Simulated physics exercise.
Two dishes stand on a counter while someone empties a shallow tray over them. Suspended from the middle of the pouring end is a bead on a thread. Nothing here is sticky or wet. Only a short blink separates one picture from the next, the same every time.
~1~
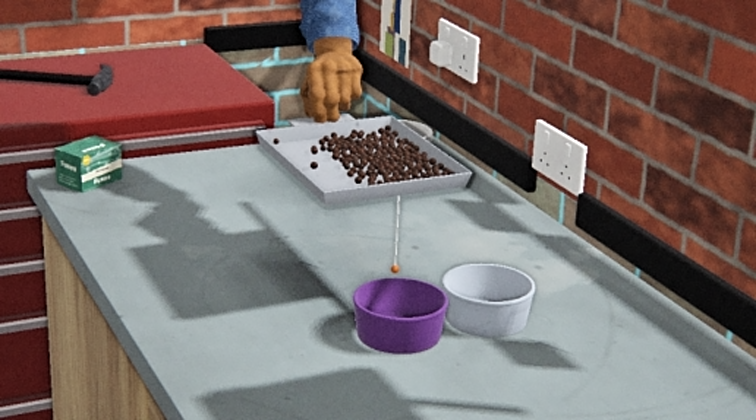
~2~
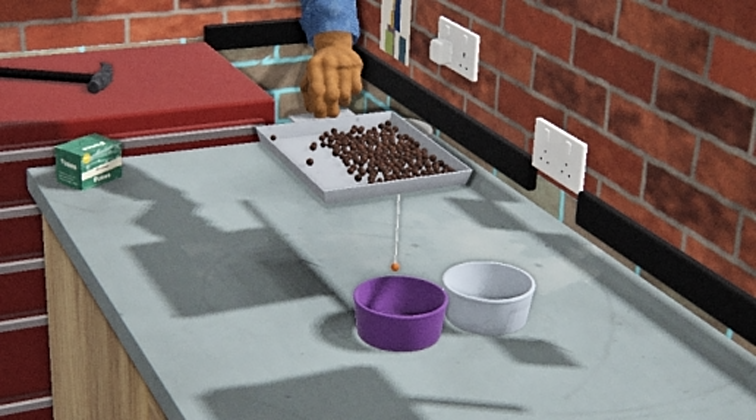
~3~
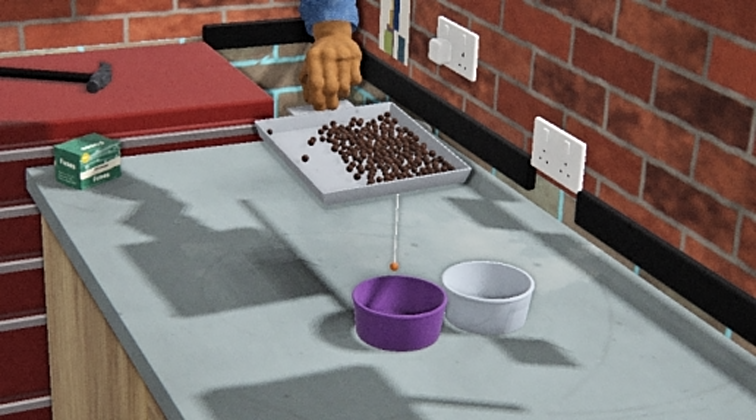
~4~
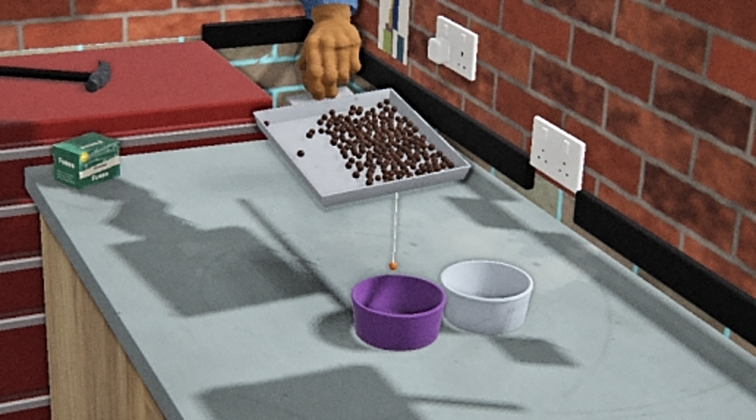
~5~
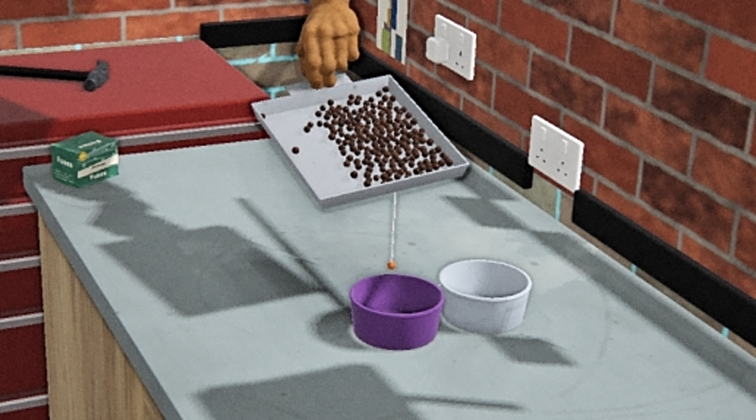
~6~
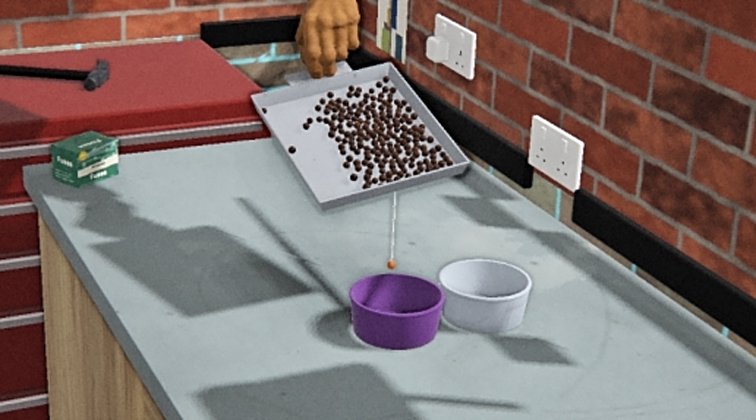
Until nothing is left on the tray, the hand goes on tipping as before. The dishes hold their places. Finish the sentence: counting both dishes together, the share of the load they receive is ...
The share is smaller than half.
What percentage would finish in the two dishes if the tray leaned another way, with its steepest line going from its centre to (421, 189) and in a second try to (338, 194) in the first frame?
The first try gives close to 90 percent; the next gives 0 percent.
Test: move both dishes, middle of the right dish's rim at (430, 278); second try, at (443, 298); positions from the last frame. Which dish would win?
Left side first, Left side second.
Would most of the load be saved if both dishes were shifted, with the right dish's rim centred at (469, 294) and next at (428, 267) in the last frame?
With the first shift the pair saves less than a half; with the second, beyond half.
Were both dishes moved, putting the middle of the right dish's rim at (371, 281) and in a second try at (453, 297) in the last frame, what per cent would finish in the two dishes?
About 70 per cent, then about 30 per cent.
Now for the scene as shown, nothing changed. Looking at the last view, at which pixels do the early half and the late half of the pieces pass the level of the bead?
It goes through near (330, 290) first, then near (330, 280).
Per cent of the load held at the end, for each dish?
I'd say some 10 in a hundred wind up in the left dish, and some 0 in a hundred in the right.
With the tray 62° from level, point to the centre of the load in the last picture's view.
Look about (345, 202) in the last picture.
Soon, tray tipped steeply; most on the tray; a stray few in the left dish; a small part outside both; a small part in the air.
A while on, tray tipped past a quarter turn; a stray few on the tray; a small part in the left dish; most outside both; a small part in the air.
Towards the end, tray tipped past a quarter turn; a small part in the left dish; nearly all outside both.
Finally, tray tipped past a quarter turn; a small part in the left dish; none in the right dish; nearly all outside both.
